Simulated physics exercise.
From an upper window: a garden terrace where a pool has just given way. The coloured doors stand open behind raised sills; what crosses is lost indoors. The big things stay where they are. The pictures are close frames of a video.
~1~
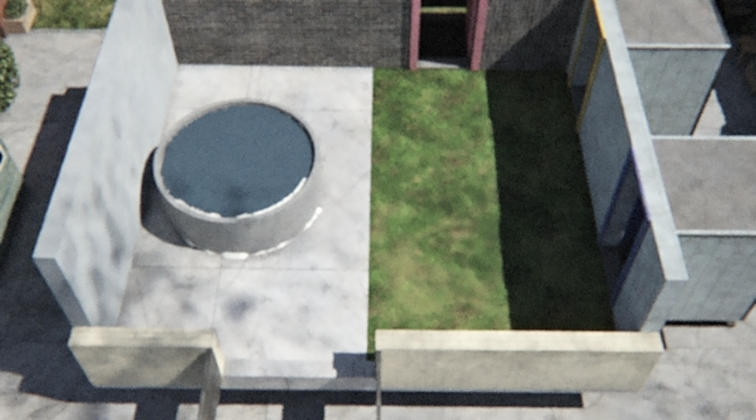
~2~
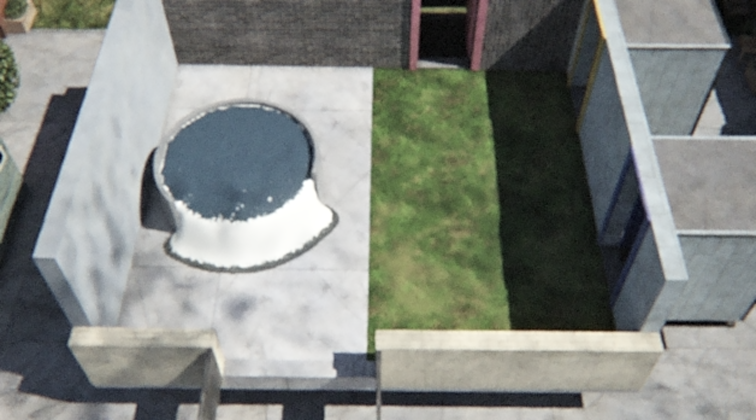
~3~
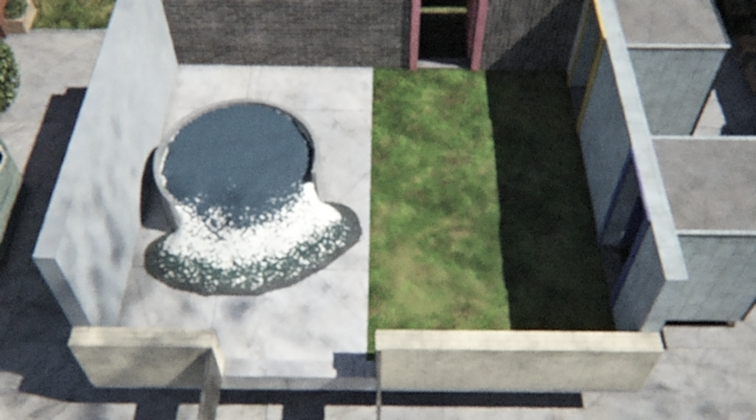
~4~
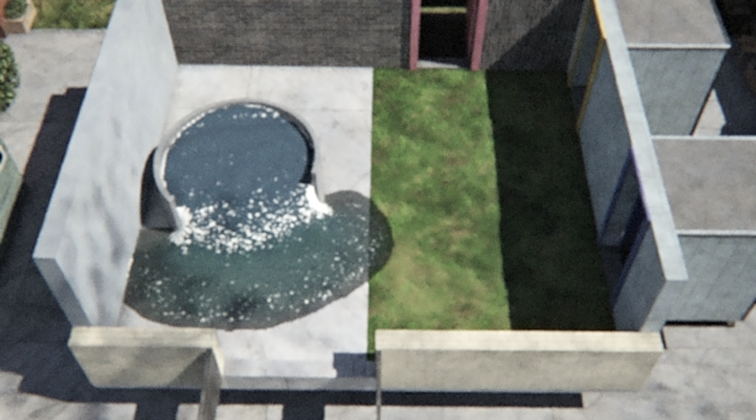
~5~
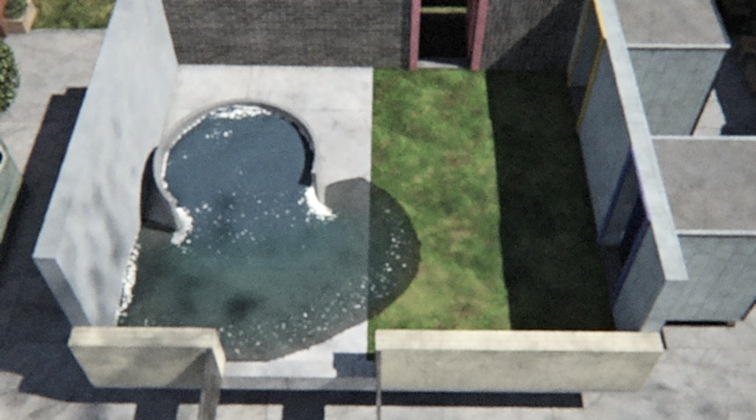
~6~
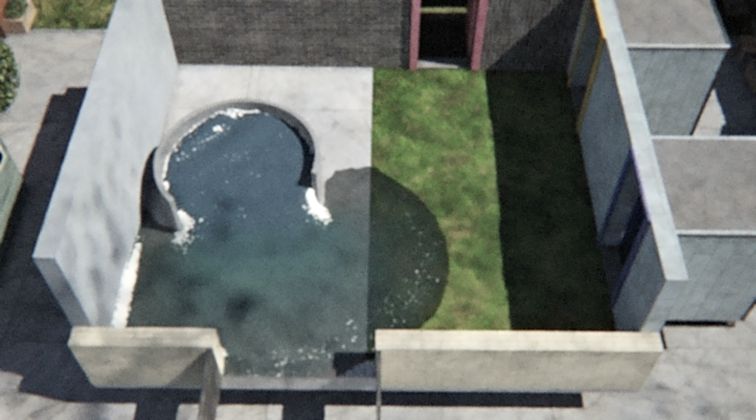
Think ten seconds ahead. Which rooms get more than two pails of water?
In the end: The pink door stays under that; the blue door takes more than that; the yellow door stays under that.
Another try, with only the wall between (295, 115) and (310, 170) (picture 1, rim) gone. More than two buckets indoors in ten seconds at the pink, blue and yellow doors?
My reading: The pink one floods; the blue one passes that mark; the yellow one is over.
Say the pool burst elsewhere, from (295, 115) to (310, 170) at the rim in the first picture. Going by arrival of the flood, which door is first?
The one in pink.
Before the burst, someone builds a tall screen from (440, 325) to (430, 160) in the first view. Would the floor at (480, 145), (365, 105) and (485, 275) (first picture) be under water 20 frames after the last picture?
One after the other: Free of water, no water, flooded.
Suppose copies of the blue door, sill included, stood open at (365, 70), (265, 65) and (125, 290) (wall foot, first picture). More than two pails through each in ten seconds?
In that order: Holds, holds, is over.
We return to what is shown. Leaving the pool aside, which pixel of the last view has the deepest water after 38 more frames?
I would point to (598, 363).
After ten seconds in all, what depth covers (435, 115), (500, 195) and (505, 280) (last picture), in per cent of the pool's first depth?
About 4, 6 and 8 per cent.
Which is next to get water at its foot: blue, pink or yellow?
I say the one in blue.
A moment on, water covers 35 % of the floor; the pink door not reached, the blue door not reached, the yellow door not reached.
Next, water covers 40 % of the floor; the pink door not reached, the blue door not reached, the yellow door not reached.
Then, water covers 50 % of the floor; the pink door not reached, the blue door under two buckets in, the yellow door not reached.
Later, water covers 65 % of the floor; the pink door not reached, the blue door over two buckets in, the yellow door not reached.
In the end, water covers 75 % of the floor; the pink door not reached, the blue door far over two buckets in, the yellow door wet at the sill, nothing in.
